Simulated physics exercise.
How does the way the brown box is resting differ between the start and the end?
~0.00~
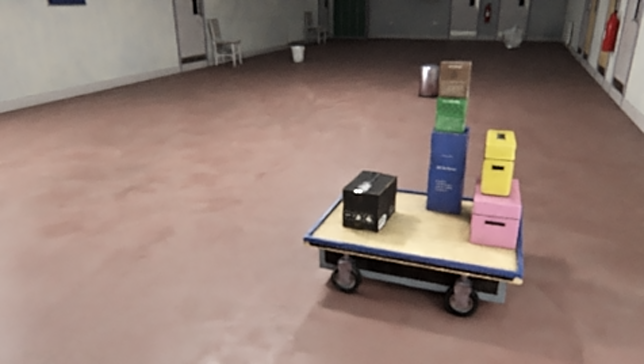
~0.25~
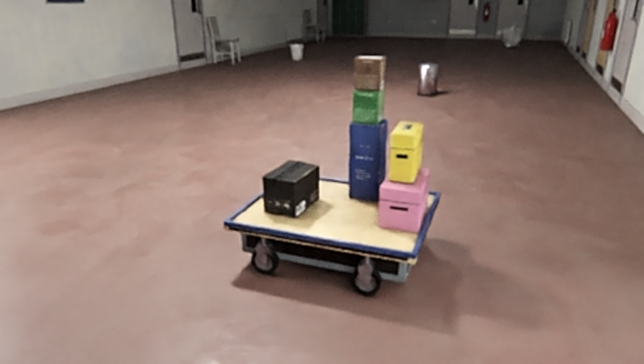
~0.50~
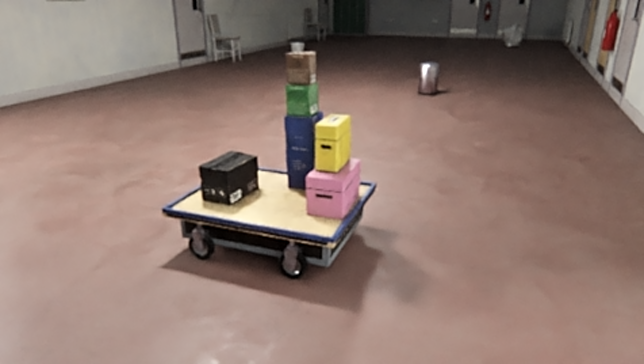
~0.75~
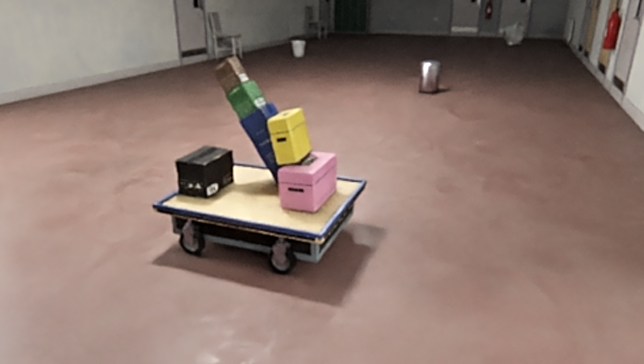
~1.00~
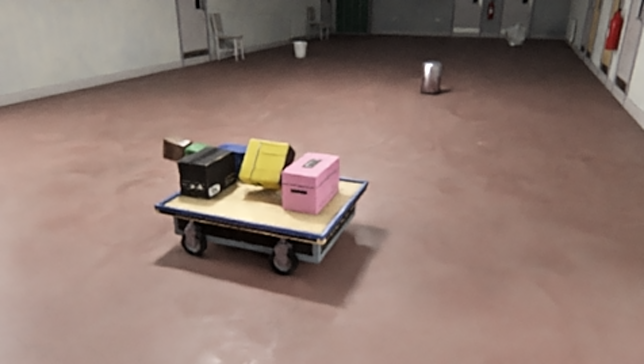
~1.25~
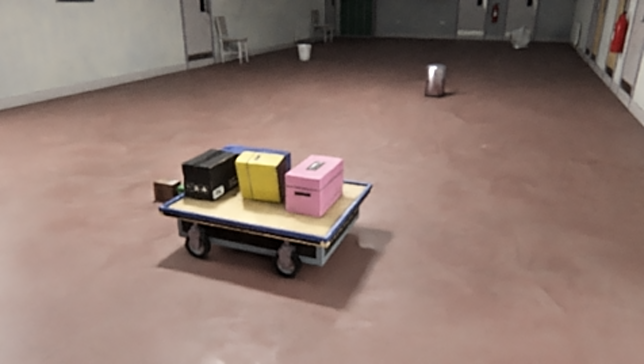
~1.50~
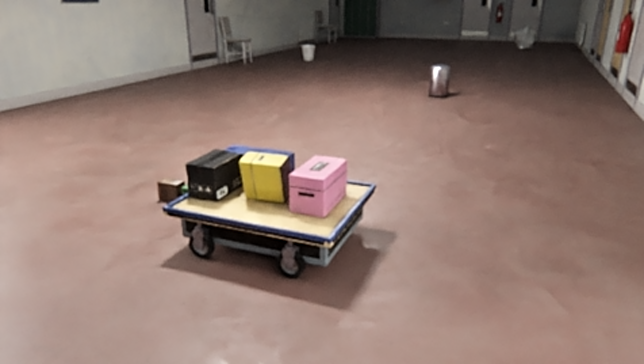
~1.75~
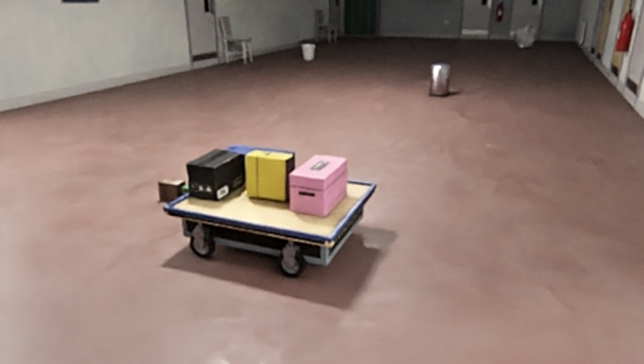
At the start the brown box stands upright on top of the tall stack, and at the end it lies on its side off the left of the cart.
